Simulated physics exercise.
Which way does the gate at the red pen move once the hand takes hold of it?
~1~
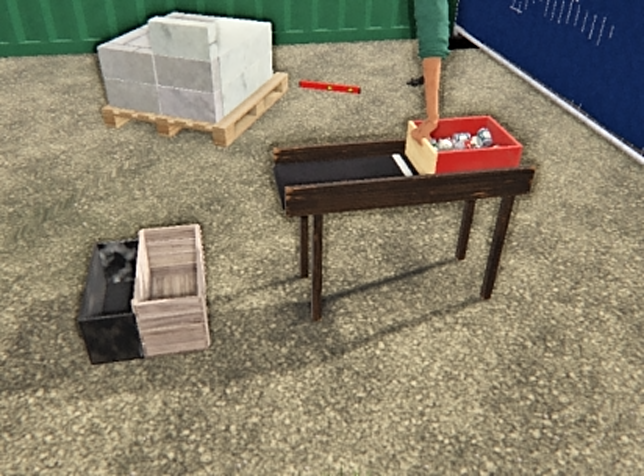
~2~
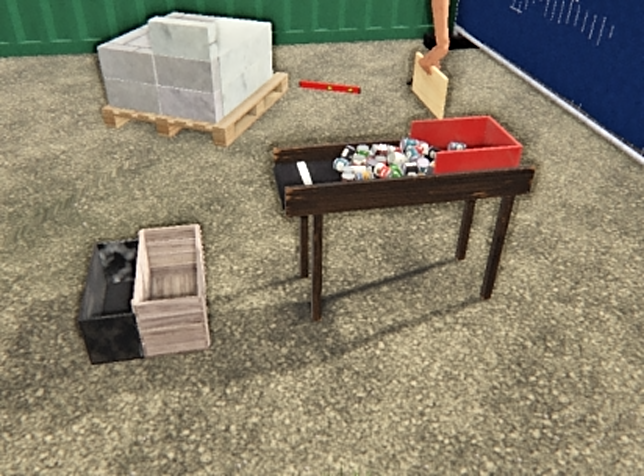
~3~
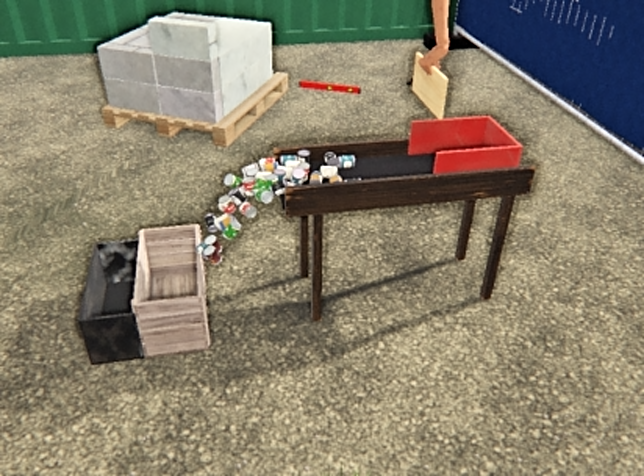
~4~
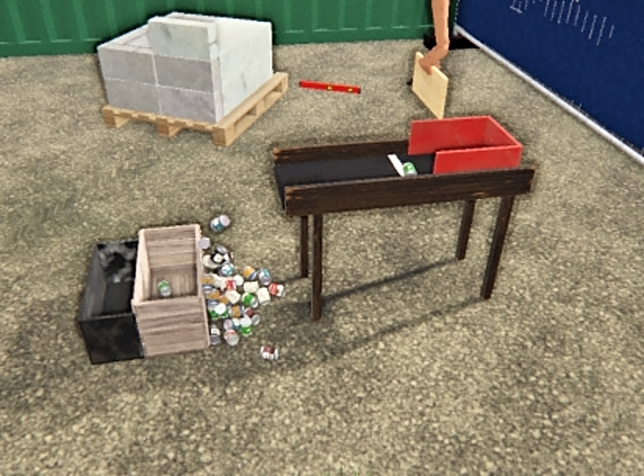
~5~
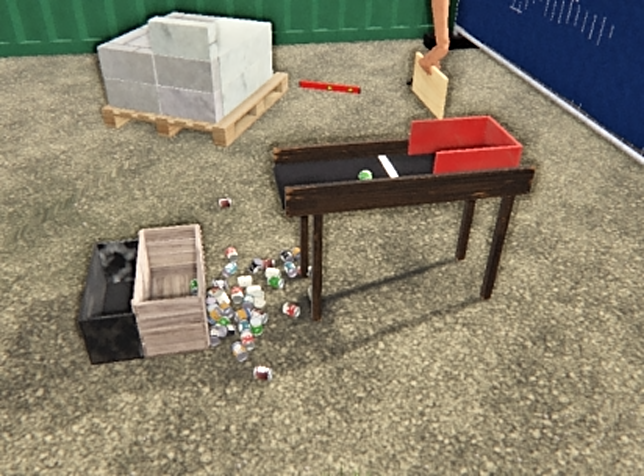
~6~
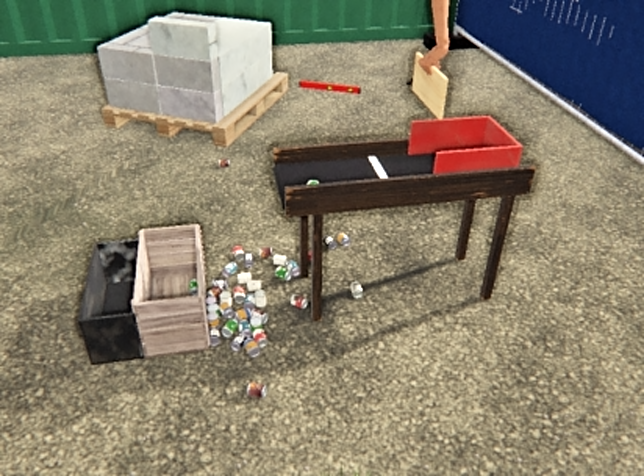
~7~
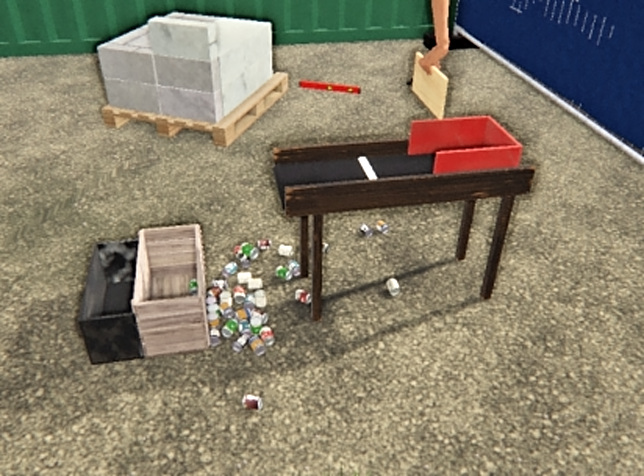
The gate moves up, lifted clear of the red pen by the hand.
A hand lifts a gate, and small tins ride left and mostly miss the wooden tote.
